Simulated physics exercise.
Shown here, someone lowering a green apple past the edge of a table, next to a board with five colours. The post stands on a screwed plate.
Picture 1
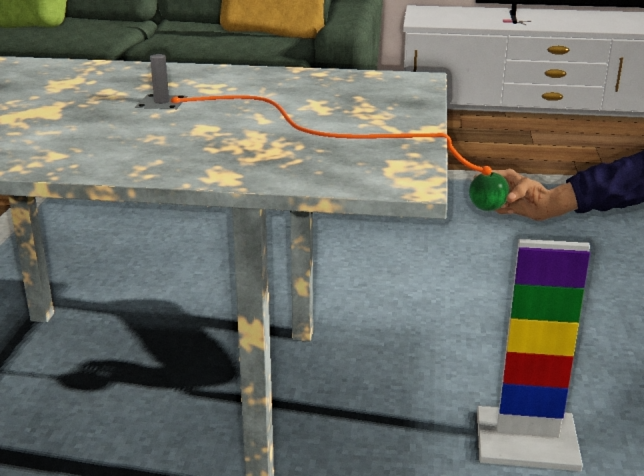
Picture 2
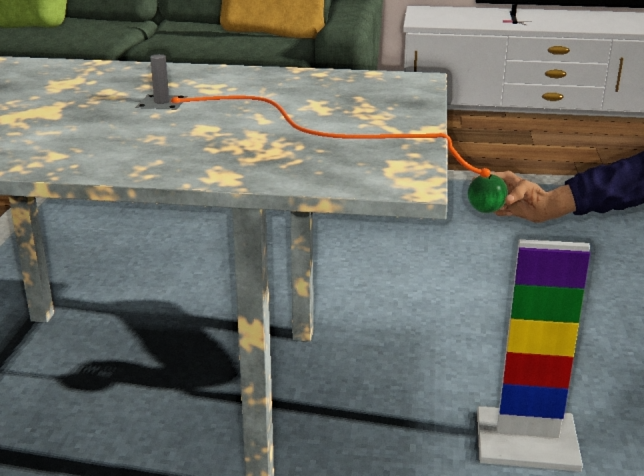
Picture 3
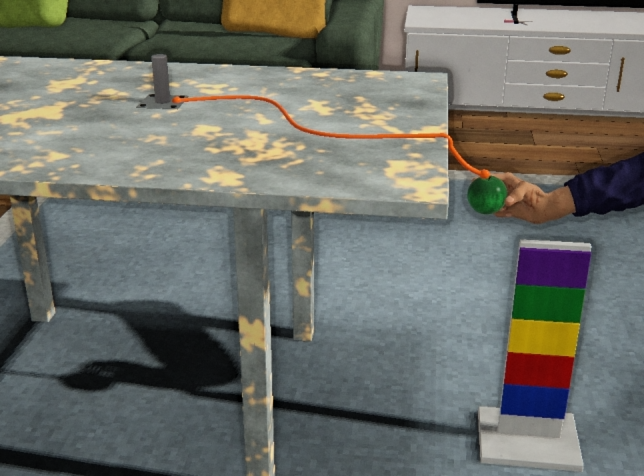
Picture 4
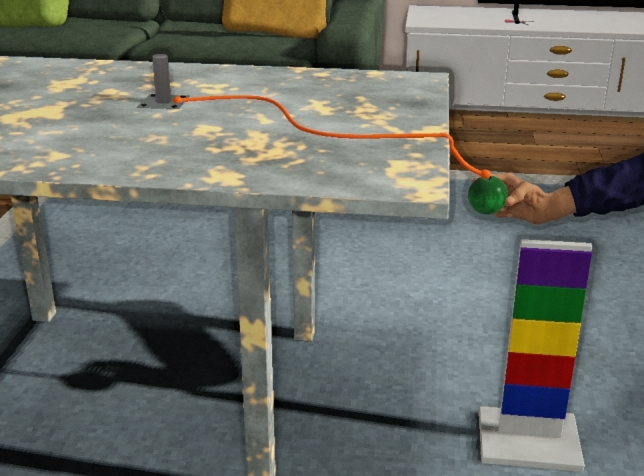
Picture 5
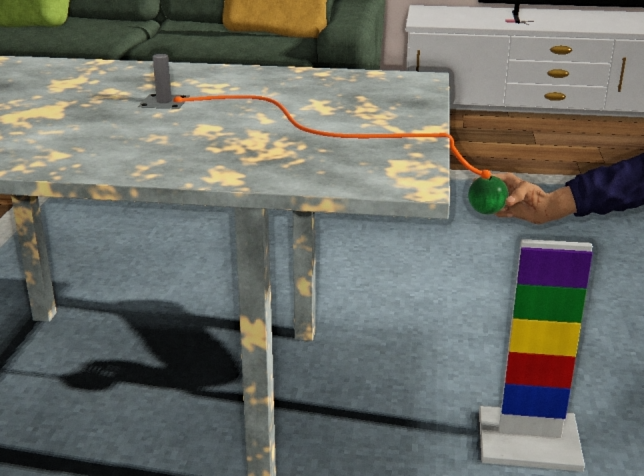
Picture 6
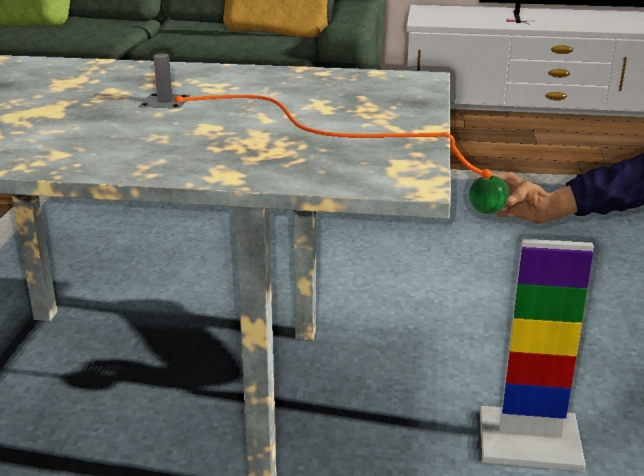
The clip opens on a hand at the right holding a green ball beside a mottled table, with an orange cord running across the tabletop to a grey post. A colour-banded stand sits on the floor below. Through to the end, the hand keeps its grip and virtually nothing moves.
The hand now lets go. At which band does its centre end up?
Its centre hangs level with the purple band.
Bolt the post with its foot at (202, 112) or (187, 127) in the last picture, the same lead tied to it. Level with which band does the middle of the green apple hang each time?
Taking them in turn: Green; green.
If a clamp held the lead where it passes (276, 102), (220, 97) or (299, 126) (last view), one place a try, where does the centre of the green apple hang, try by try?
About (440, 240), (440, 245) and (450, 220).
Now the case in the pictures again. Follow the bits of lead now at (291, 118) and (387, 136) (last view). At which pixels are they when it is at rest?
About (325, 118), and the other about (441, 132).
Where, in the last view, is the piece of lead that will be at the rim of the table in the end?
It lies at about (400, 136).
Soon after, apple near (469, 253); level with purple.
Then, apple near (416, 246); level with purple.
Further on, apple near (435, 254); level with purple.
At rest, apple near (439, 256); level with purple. Its middle rests at the purple band.
